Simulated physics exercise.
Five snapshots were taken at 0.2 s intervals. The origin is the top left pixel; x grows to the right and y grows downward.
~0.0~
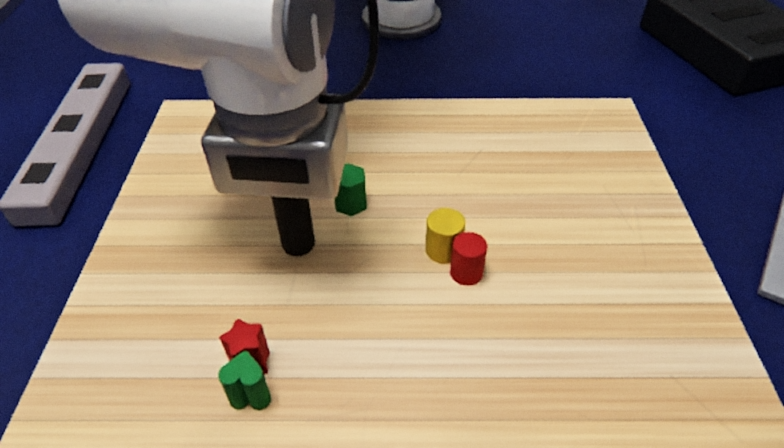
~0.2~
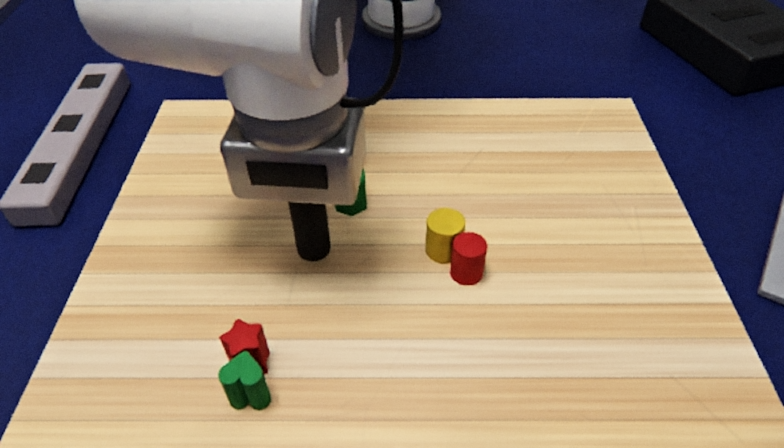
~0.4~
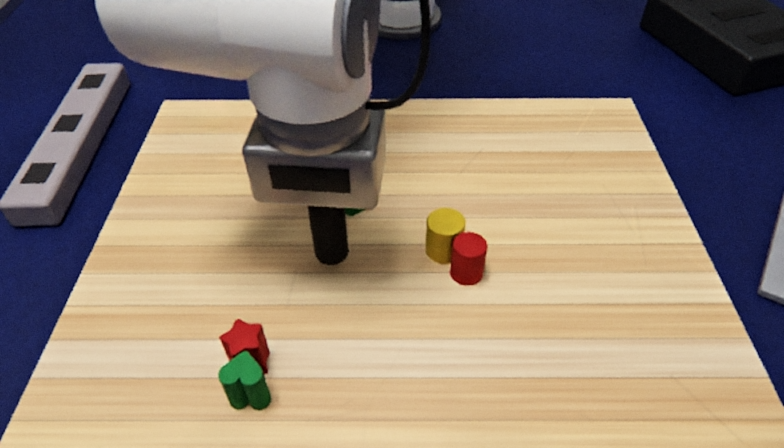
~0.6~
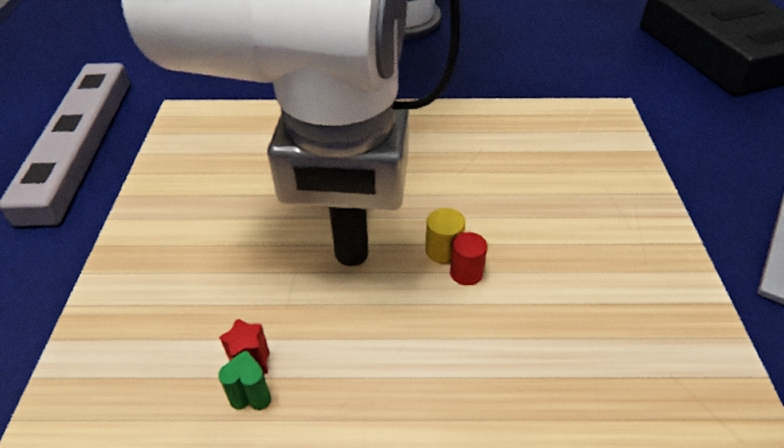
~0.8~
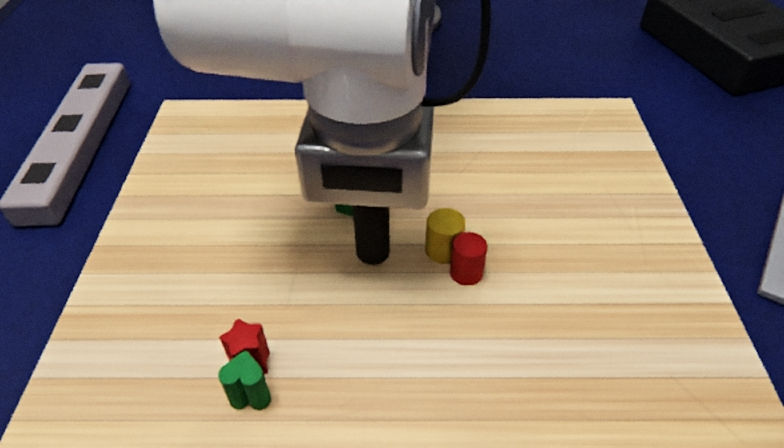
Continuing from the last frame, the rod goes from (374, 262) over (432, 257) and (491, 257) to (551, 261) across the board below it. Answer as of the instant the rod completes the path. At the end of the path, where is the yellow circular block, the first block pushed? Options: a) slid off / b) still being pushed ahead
Answer: A.
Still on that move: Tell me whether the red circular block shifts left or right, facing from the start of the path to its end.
Picture yourself facing from the start of the path to its end: The red circular block moves off to your right.
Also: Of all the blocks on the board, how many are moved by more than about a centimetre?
Two.
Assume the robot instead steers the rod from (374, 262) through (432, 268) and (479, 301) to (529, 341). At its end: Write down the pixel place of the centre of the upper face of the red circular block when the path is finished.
So, by the moment the path ends, you'll find the top centre of the red circular block at (511, 256).
The first path, step by step. One third of the way, rod at (433, 249); yellow circular block at (466, 216).
Two thirds of the way, rod at (493, 248); yellow circular block at (506, 204); red circular block at (502, 254).
At the end, rod at (554, 252); green six-sided block not moved; yellow circular block at (509, 203); red circular block at (502, 254).
